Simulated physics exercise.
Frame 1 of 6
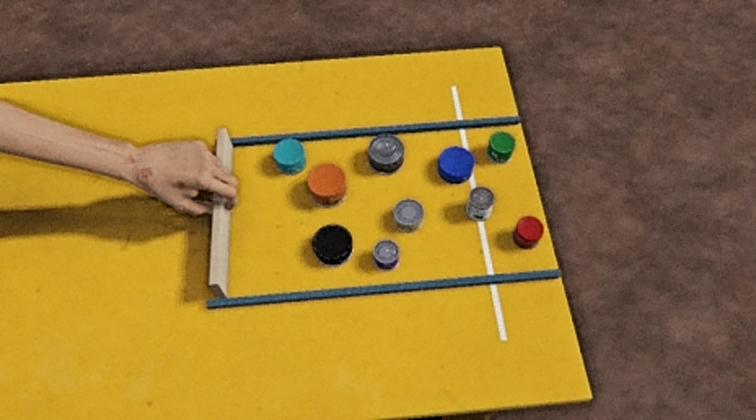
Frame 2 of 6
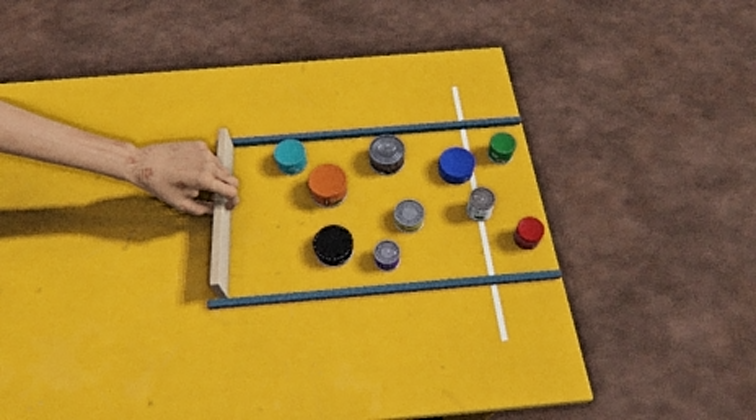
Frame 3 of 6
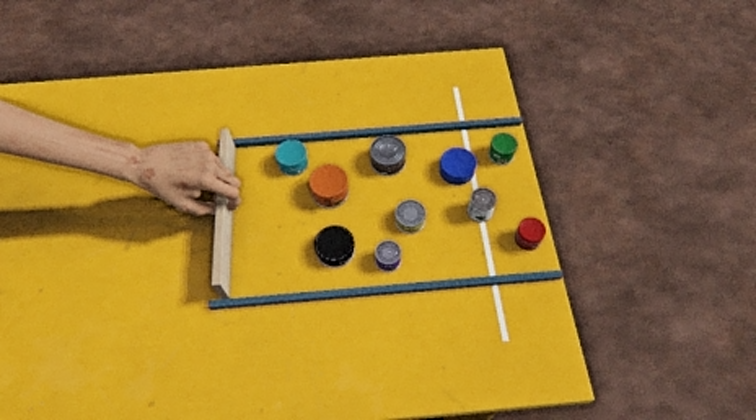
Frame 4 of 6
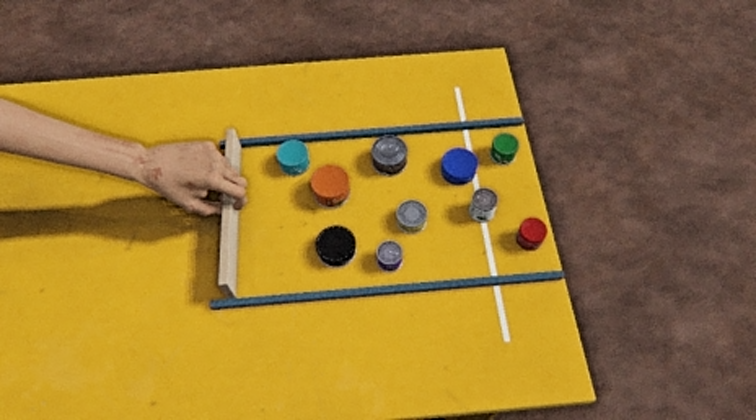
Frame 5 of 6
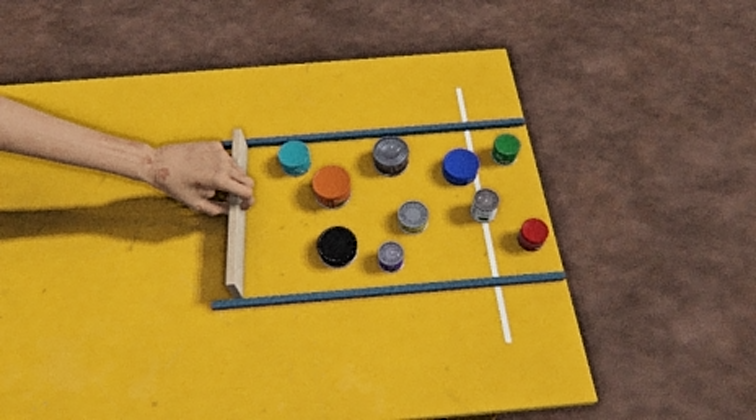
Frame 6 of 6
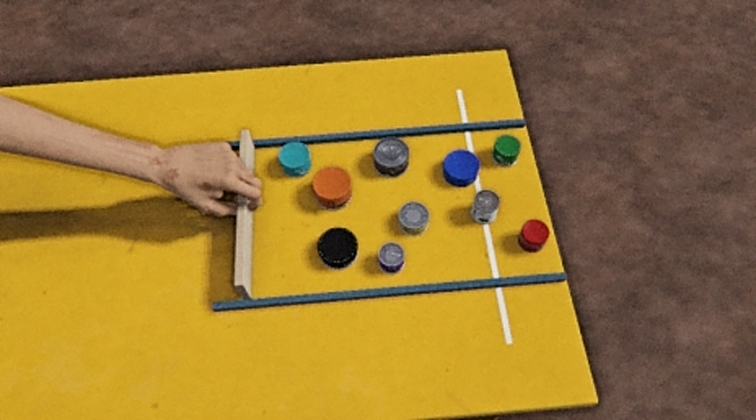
A yellow tabletop above a mottled brown floor is seen from high up at a slight tilt, with two dark blue rails forming a wide channel. Between them sit turquoise, orange, black, grey and blue round containers, with green and red ones beyond a white line at right. A hand slides a pale board slightly rightward, touching none of them, while the view barely shifts.
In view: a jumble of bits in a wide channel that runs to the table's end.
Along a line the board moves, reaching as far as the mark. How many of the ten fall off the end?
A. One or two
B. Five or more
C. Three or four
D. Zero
(A) One or two.
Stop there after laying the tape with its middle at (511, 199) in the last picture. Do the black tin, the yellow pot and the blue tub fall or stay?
The black tin? It is safe. The yellow pot? It is safe. The blue tub? It does not stay.
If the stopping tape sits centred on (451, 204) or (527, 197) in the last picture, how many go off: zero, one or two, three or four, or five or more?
So for the first place I'd say zero, and for the second more than four.
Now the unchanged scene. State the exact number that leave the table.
Result - number fallen: 1.
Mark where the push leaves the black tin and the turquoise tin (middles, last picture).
In order, first (509, 235), then (485, 138).
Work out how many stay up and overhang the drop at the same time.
1 in all.
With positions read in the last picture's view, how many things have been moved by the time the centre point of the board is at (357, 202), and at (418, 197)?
By then 5, and later 7.
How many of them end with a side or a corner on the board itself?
It touches 5.
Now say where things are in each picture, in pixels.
Red tub (528, 233); green tin (501, 148); white tin (480, 204); board (222, 210); tape (476, 198), in the first picture.
Green tin (502, 148); board (223, 210), in the second picture.
White tin (482, 205); brown pot (388, 156), in the third picture.
Red tub (531, 234); turquoise tin (294, 158), in the fourth picture.
Green tin (506, 150); blue tub (460, 167), in the fifth picture.
Red tub (533, 236); green tin (506, 151); white tin (485, 207); board (246, 211); tape (481, 201), in the sixth picture.
A little later, none off yet; red tub at rest near (533, 236); green tin at rest near (506, 151); white tin at rest near (485, 207).
When it is over, the number that fall off is one or two; down, green tin.
